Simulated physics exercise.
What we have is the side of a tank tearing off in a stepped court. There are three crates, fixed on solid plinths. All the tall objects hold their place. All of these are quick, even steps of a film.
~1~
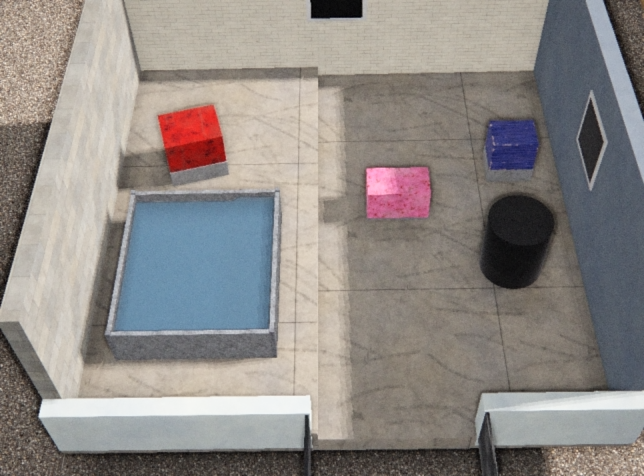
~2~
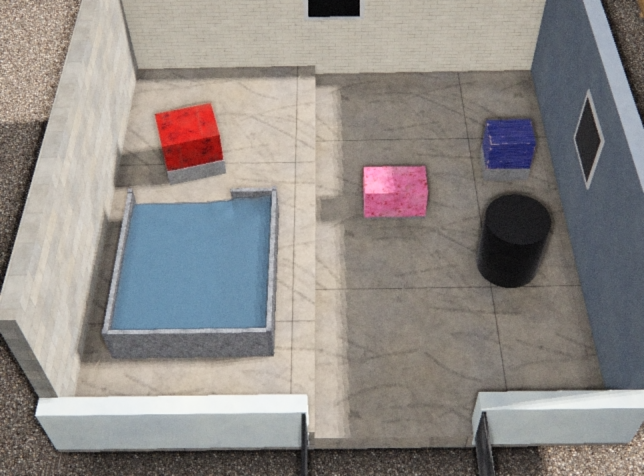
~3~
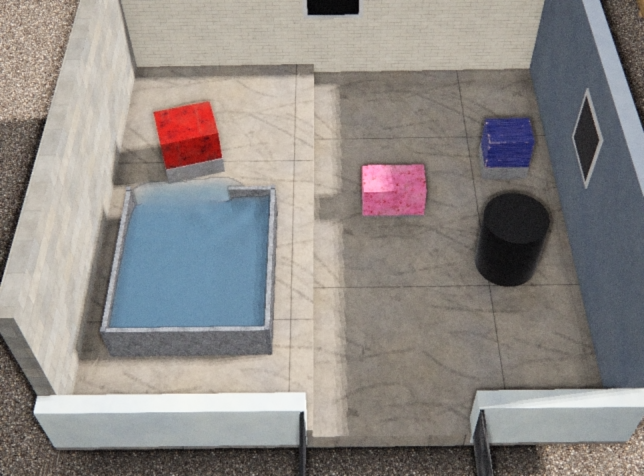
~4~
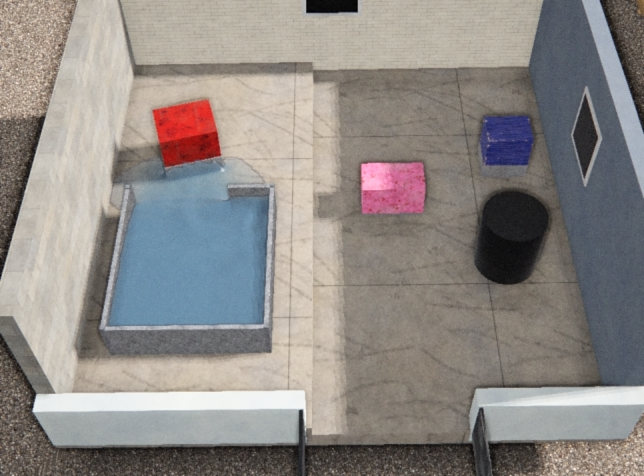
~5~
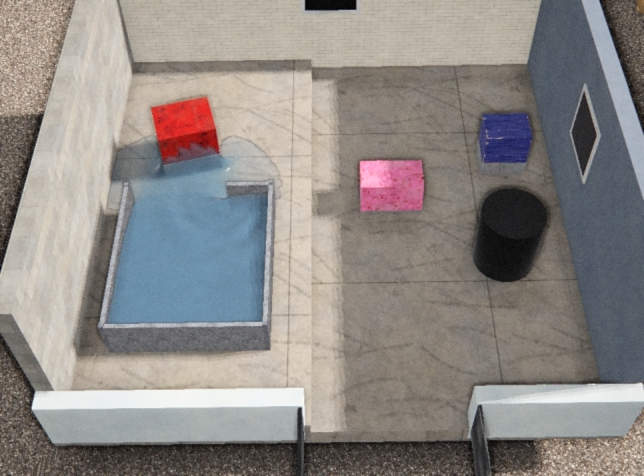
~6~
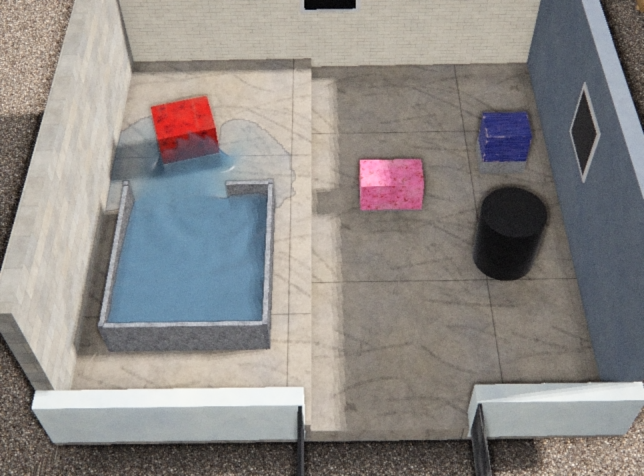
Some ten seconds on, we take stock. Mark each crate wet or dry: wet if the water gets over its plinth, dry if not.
Pink crate wet, blue crate dry, red crate wet.
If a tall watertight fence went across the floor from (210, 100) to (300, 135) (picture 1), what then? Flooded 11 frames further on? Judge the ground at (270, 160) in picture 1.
There: Awash.
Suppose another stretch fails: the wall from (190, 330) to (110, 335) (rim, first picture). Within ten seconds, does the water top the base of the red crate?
In my view the red one is never reached.
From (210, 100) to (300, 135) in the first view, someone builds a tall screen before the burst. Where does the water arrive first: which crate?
It's the one in red.
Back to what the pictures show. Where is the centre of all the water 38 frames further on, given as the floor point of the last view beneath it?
That puts it at around (299, 174).
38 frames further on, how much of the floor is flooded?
About 70 per cent.
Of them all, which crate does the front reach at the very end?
The answer here is the blue one.
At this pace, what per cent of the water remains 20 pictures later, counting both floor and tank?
About 100 per cent.
A moment on, water covers 15 % of the floor; the pink crate not reached, the blue crate not reached, the red crate water round its plinth.
Next, water covers 40 % of the floor; the pink crate water round its plinth, the blue crate not reached, the red crate water round its plinth.
Then, water covers 60 % of the floor; the pink crate water round its plinth, the blue crate water round its plinth, the red crate water round its plinth.
Later, water covers 70 % of the floor; the pink crate water round its plinth, the blue crate water round its plinth, the red crate water round its plinth.
In the end, water covers 95 % of the floor; the pink crate was topped, the blue crate stayed above the water, the red crate was topped.
